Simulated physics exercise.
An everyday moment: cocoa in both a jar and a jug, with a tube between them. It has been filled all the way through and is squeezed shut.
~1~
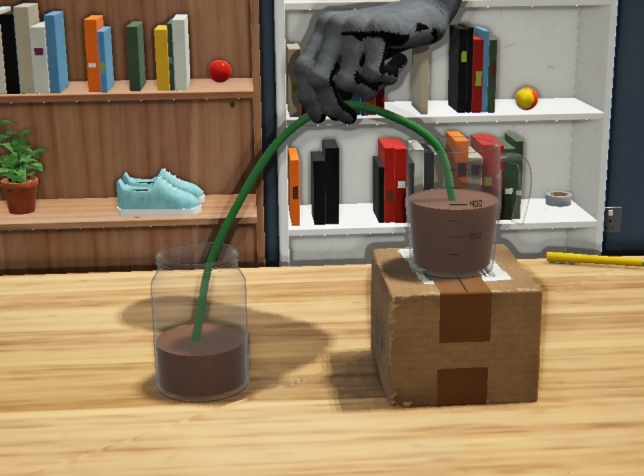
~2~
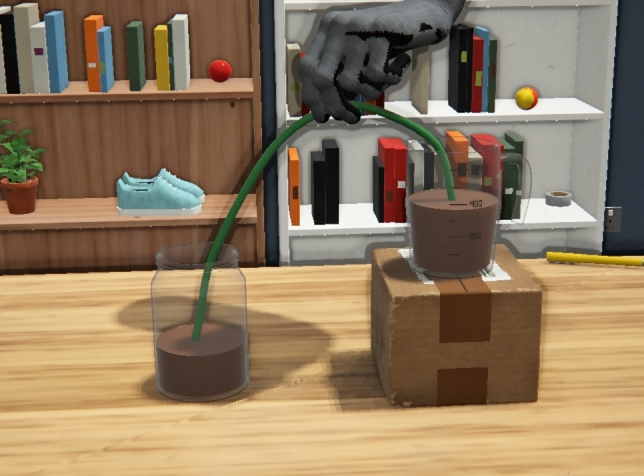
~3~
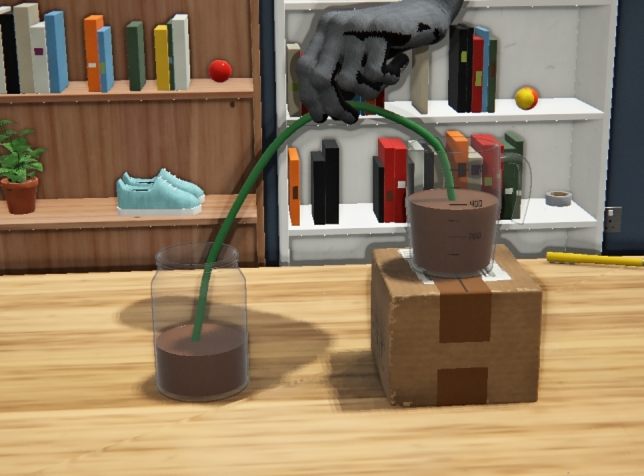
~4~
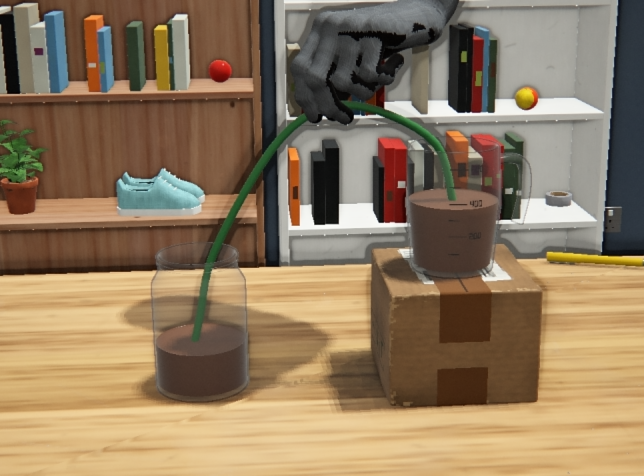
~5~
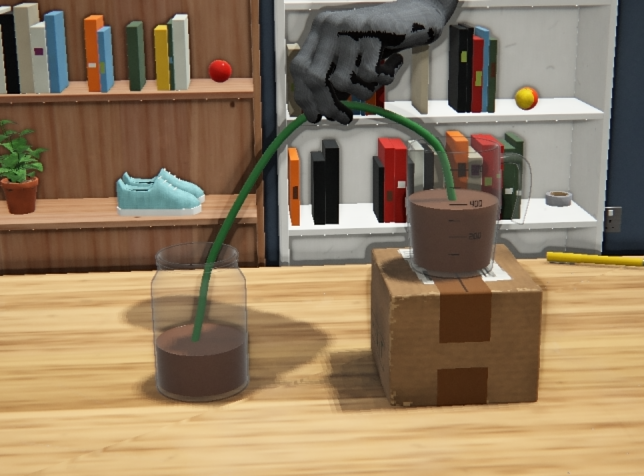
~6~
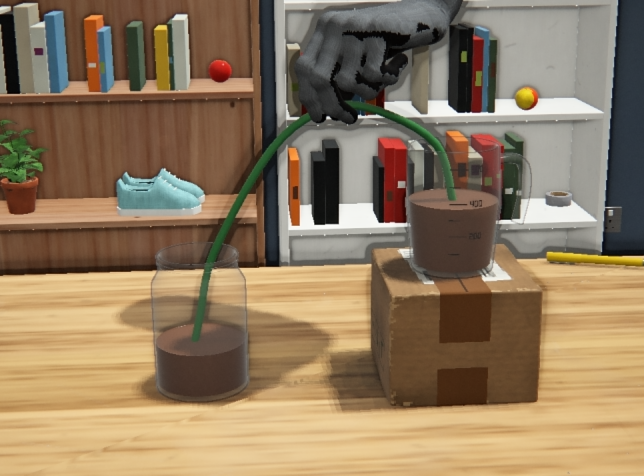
On a wooden tabletop before two bookshelves, a gray hand pinches a green hose linking a jar of brown liquid at left to a fuller jug on a cardboard box; the hand shifts barely, and nothing else visibly moves.
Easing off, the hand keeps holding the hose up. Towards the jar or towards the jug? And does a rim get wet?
Cocoa: Moves left; receiver holds everything.
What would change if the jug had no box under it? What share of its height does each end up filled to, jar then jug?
Taking them in the order asked, 40 and 45 percent.
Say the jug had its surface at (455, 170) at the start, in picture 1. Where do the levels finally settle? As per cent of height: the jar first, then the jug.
About 85 per cent and 10 per cent, in that order.
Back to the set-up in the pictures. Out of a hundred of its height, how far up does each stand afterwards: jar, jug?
Once it settles, you'd see close to 65 and 10 per cent.
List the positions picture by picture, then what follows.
Fingers on the hose; jar (200, 316) about a third full, on the top itself; jug (453, 203) about half full, up on the box, in the first frame.
Still shut; jar about a third full, surface at (201, 340); jug about half full, surface at (454, 199), in the second frame.
The hose is pinched; jar (200, 316) about a third full; jug (453, 203) about half full, in the third frame.
Nothing flows; jar about a third full, surface at (201, 340); jug about half full, surface at (454, 199), in the fourth frame.
Fingers on the hose; jar (200, 316) about a third full, on the top itself; jug (453, 203) about half full, up on the box, in the fifth frame.
Still shut; jar about a third full, surface at (201, 340); jug about half full, surface at (454, 199), in the sixth frame.
A moment on, the jar is about half full; the jug is about a third full.
Further on, the jar is about half full; the jug is about a quarter full.
When it is over, the jar is about two thirds full; the jug is nearly empty.
